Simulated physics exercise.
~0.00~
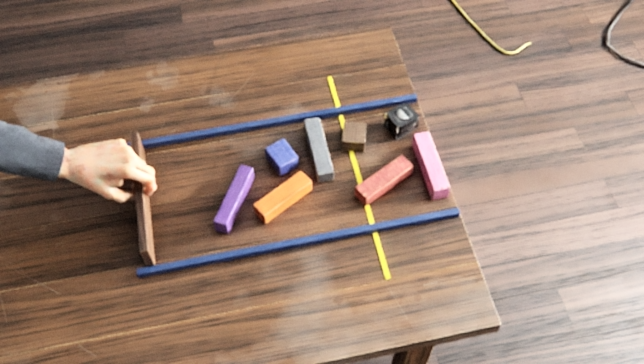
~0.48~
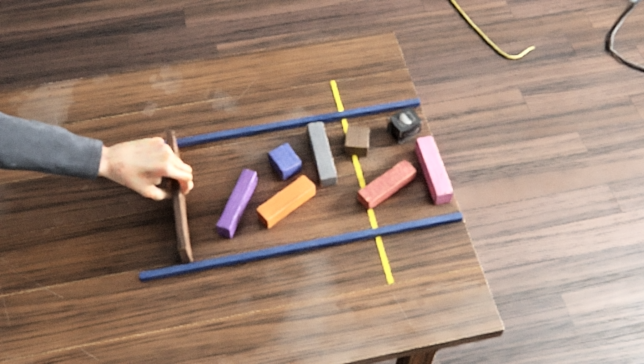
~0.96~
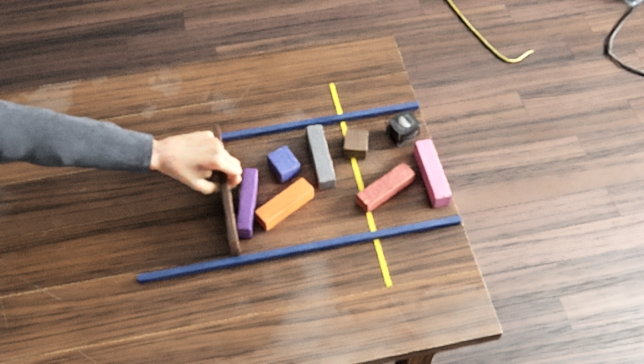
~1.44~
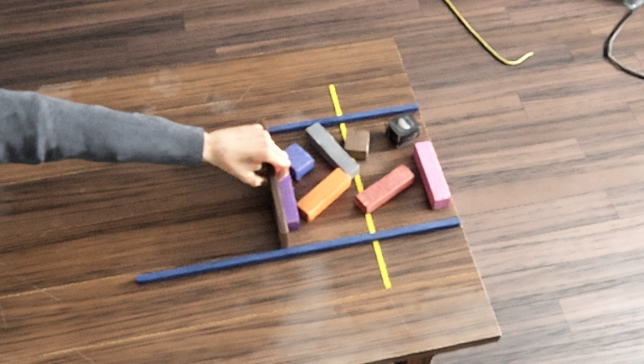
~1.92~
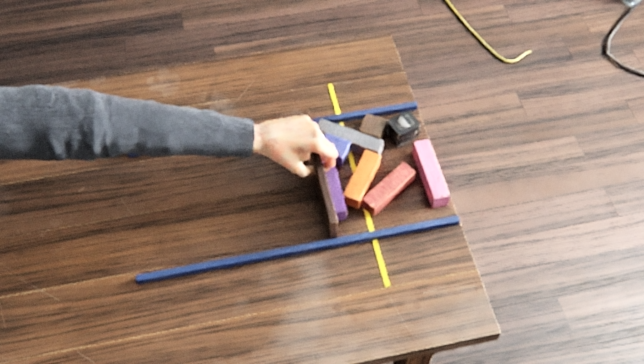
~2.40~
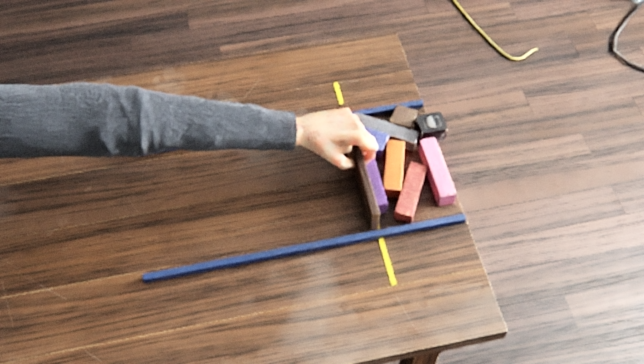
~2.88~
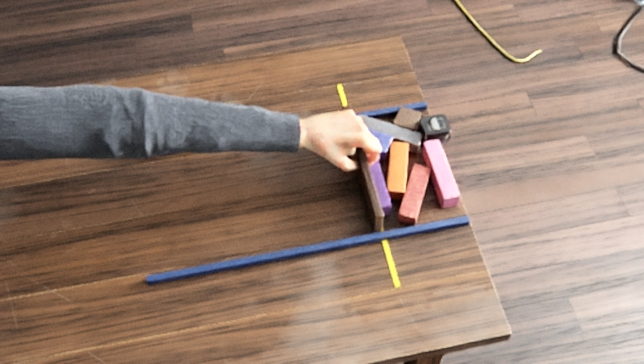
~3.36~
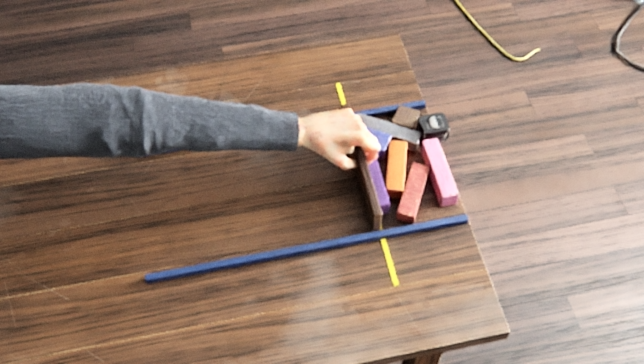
At first, a hand holds an upright brown board at the left of two blue strips on a wooden table, with eight scattered pieces lying to its right. The hand slides the board right until it meets the purple bar and pushes it along. The orange stick and blue block are then shoved right as the grey bar tilts over. Near the yellow tape, the pieces bunch up towards the pink bar, and the orange and red ones turn more upright. The board stops around the tape line, the pieces packed by the table's edge, and none falls off.
